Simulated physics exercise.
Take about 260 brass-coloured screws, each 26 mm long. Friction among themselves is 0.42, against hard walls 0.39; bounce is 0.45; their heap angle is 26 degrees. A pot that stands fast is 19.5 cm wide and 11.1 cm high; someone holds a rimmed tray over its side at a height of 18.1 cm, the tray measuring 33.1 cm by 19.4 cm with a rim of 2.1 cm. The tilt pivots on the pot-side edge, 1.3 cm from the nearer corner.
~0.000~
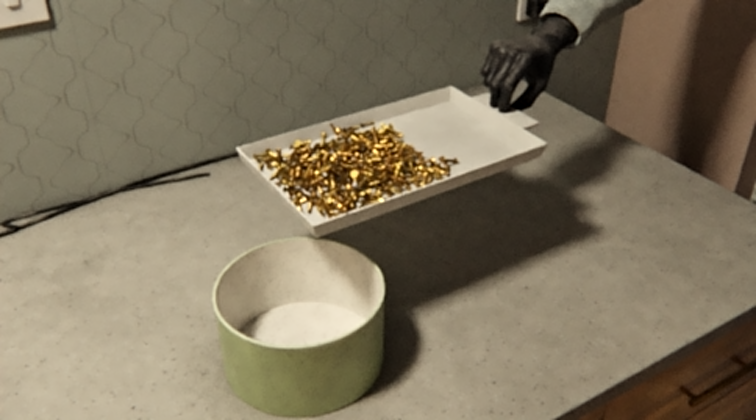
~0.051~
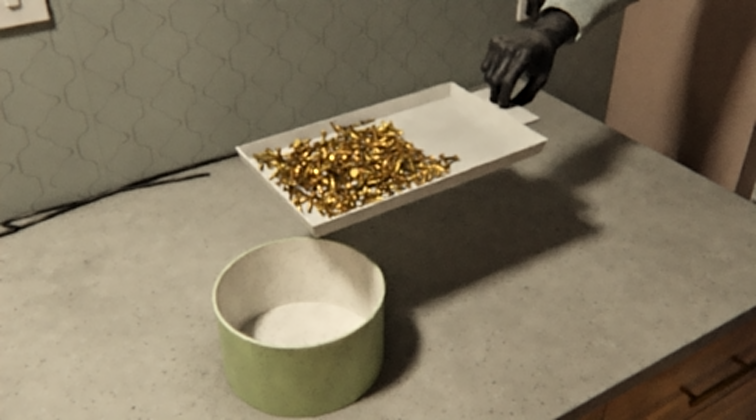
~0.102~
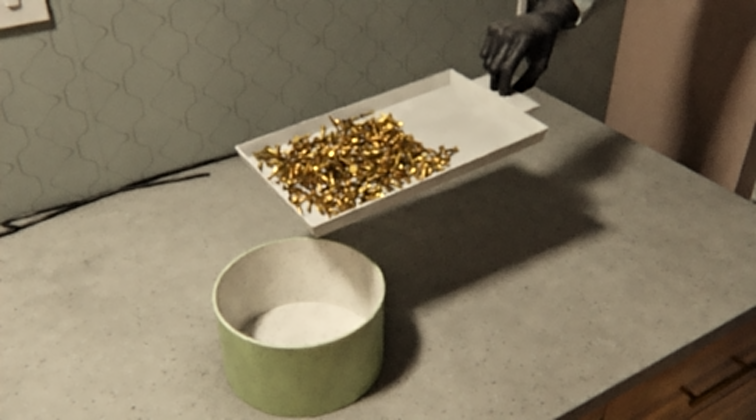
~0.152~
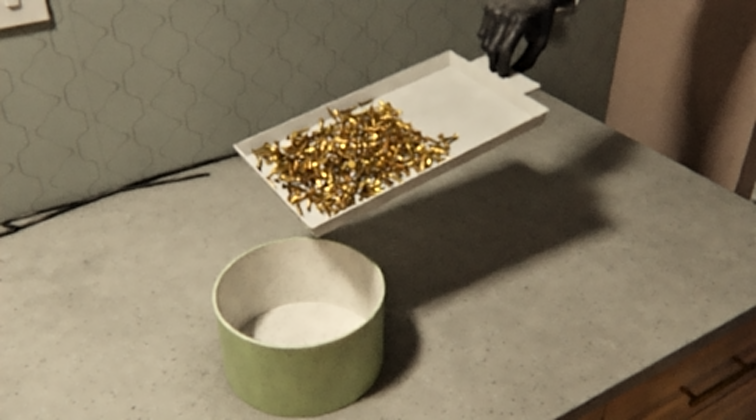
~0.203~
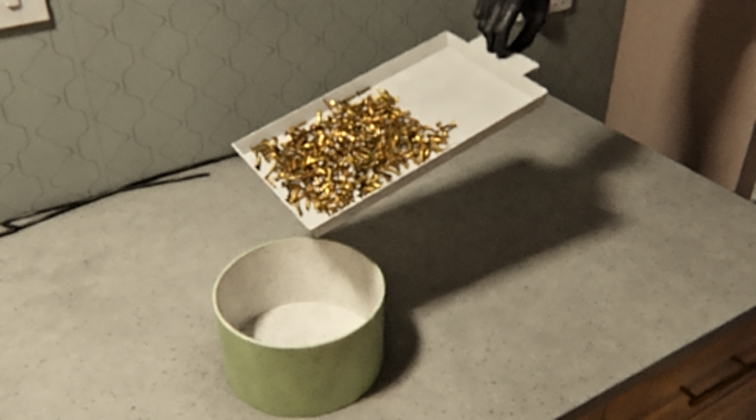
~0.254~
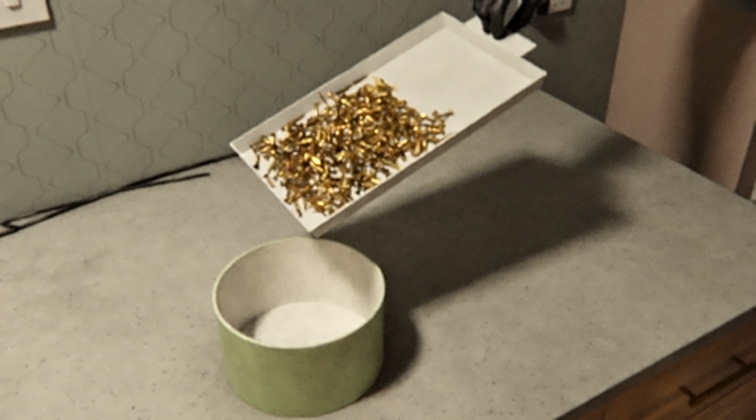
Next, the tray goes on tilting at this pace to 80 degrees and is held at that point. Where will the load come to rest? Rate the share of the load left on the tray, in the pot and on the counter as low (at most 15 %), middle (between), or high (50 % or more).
Left on the tray - low, pot - high, counter - middle.
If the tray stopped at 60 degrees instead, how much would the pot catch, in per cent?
In that case, near 45 percent.
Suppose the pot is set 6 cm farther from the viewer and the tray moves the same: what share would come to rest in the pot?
It would come to roughly 80 percent.
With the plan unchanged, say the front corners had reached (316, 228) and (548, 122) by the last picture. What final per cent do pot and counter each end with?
You'd end with pot at 65 and counter at 30.
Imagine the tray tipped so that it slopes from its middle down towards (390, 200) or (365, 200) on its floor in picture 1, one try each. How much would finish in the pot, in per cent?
About 85 and 100 per cent.
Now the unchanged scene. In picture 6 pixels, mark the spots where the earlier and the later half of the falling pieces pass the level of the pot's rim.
Earlier half at about (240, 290), later half at about (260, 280) in pixels.
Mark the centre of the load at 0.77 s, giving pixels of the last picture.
At that time the load is centred around (269, 194).
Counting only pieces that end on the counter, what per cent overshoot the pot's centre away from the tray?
It comes to near 100 percent.
After 0.56 s, tilt 49 degrees; the tray holds 100 %, the pot 0 %.
After 0.77 s, tilt 70 degrees; the tray holds 80 %, the pot 0 %.
Then, at 1.09 s, tilt 80 degrees; the tray holds 10 %, the pot 65 %.
At rest (2.2 s), tray 5 %, pot 70 %, counter 25 %.
